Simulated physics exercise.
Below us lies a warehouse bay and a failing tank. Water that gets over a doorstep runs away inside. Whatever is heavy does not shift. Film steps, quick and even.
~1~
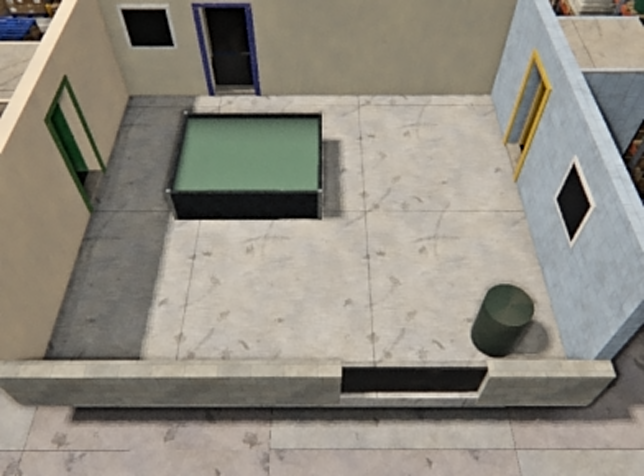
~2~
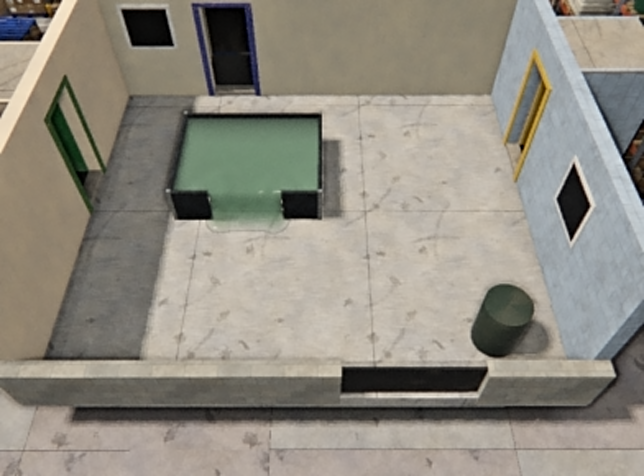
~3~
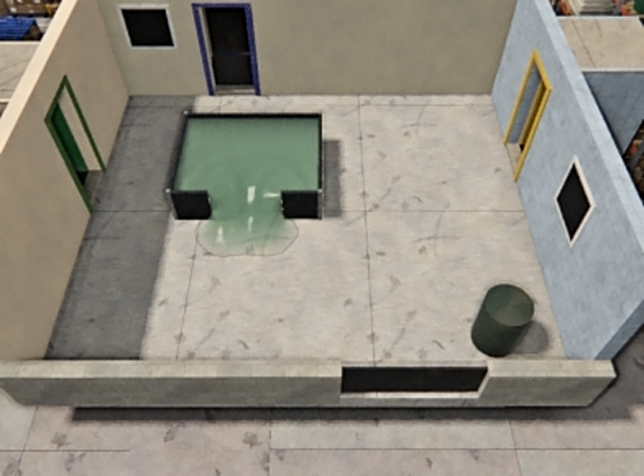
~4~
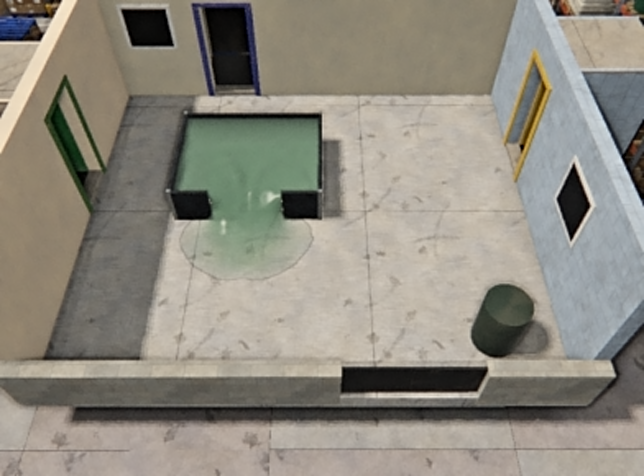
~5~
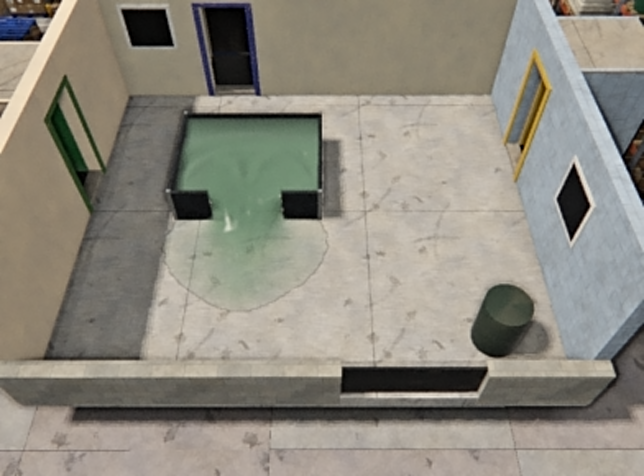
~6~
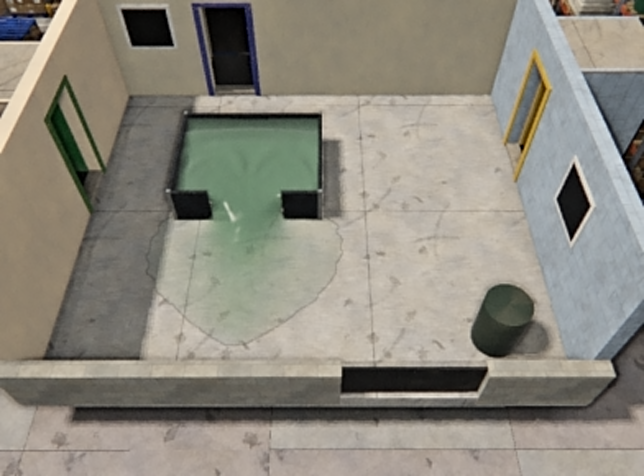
Green water pours through a gap in the front of a dark-walled tank and spreads over the pale floor of a warehouse bay, seen from high above its low front wall. A green door stands left, a blue one behind, a yellow one right, and a dark green drum near the front right. The rounded puddle widens and creeps toward the front wall, while the camera stays still.
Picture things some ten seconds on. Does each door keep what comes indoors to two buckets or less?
At the end, the yellow door will keep to two buckets. The green door will keep to two buckets. The blue door will keep to two buckets.
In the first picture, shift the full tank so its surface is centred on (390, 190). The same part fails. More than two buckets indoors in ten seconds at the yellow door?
Yellow: Beneath.
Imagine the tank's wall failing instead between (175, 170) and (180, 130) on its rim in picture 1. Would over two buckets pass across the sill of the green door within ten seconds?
Then: Green door lets more in.
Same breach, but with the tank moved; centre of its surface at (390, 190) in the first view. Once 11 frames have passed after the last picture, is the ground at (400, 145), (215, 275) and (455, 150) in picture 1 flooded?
Spared, spared, spared.
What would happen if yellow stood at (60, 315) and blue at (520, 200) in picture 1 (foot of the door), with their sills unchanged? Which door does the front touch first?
Result: The door marked yellow.
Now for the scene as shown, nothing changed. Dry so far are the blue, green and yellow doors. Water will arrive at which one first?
Answer: The one in green.
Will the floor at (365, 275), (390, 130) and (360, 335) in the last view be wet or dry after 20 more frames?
First spot inundated, second not wet, third inundated.
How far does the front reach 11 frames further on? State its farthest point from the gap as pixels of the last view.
I'd say at around (487, 382).
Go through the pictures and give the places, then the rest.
The first frame shows the water tank at (249, 154) is whole and still.
In the second frame, water pours out at (247, 210) and has run to (211, 225).
In the third frame, water pours out at (247, 211) and has run to (211, 249).
In the fourth frame, the front is at (217, 275), out from the gap at (248, 211).
In the fifth frame, the front is at (224, 305), out from the gap at (247, 211).
In the sixth frame, water pours out at (247, 210) and has run to (224, 338).
A moment on, water covers 20 % of the floor; the yellow door not reached, the green door not reached, the blue door not reached.
Next, water covers 30 % of the floor; the yellow door not reached, the green door not reached, the blue door not reached.
Then, water covers 35 % of the floor; the yellow door not reached, the green door not reached, the blue door not reached.
Later, water covers 70 % of the floor; the yellow door wet at the sill, nothing in, the green door wet at the sill, nothing in, the blue door wet at the sill, nothing in.
In the end, water covers 95 % of the floor; the yellow door wet at the sill, nothing in, the green door wet at the sill, nothing in, the blue door wet at the sill, nothing in.
